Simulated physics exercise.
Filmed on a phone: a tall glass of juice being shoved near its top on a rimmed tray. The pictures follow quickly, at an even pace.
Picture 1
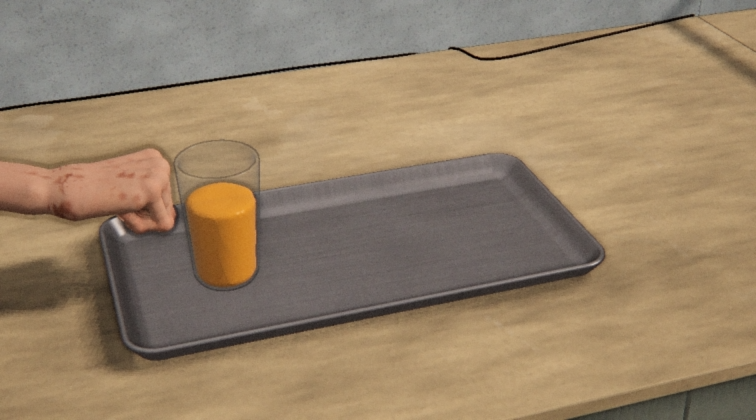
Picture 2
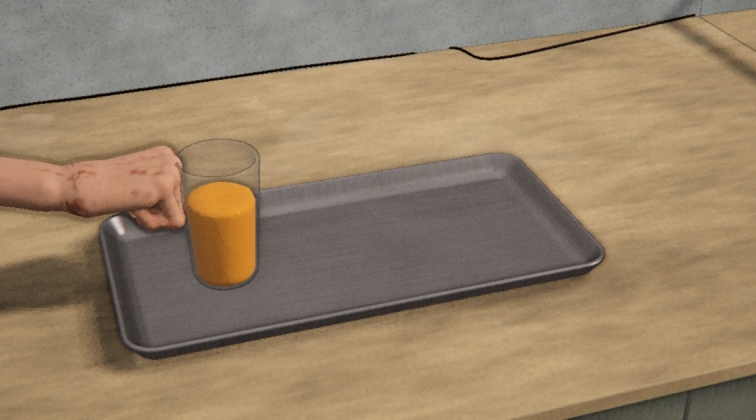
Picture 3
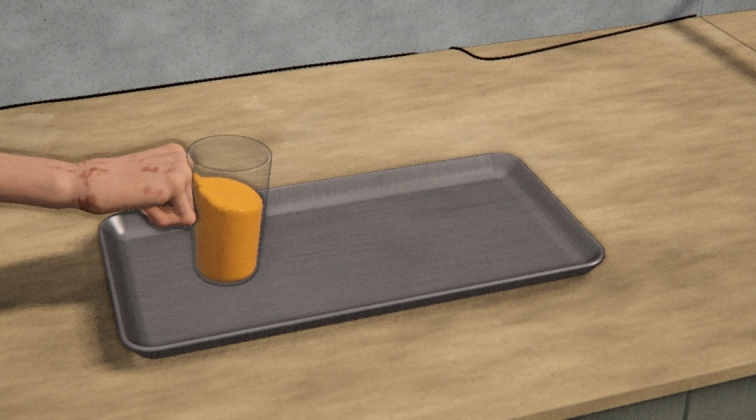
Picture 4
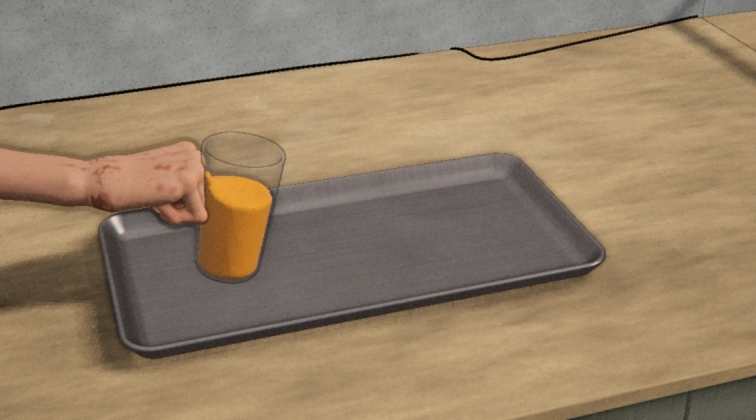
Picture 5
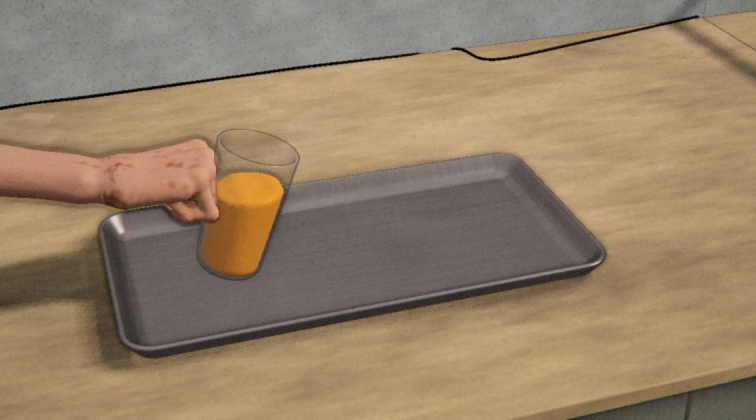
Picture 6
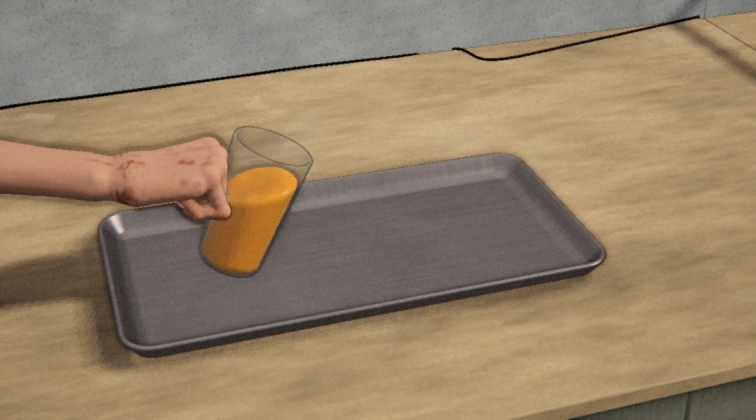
Glass of orange juice leaning steadily rightward on a grey rimmed tray as a hand from the left pushes near its top.
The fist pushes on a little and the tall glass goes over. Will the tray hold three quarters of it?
As it turns out, a quarter and more lands beyond the tray.
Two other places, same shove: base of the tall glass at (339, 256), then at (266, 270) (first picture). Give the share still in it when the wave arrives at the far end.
Roughly 85 per cent, and 65 per cent.
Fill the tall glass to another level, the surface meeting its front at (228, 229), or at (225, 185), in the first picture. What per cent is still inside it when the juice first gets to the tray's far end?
First some 55, then 55 per cent.
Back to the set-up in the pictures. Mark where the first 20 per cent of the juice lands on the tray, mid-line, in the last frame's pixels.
Around (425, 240).
A moment on, the tall glass is falling and 100 per cent is in the glass, 0 on the tray and 0 above or beyond its rim.
Next, the tall glass lies on its side and 78 per cent is in the glass, 19 on the tray and 3 above or beyond its rim.
Then the tall glass lies on its side and 44 per cent is in the glass, 48 on the tray and 8 above or beyond its rim.
Later the tall glass lies on its side and 23 per cent is in the glass, 42 on the tray and 35 above or beyond its rim.
In the end 66 per cent is held by tray and glass, 34 is off the tray.
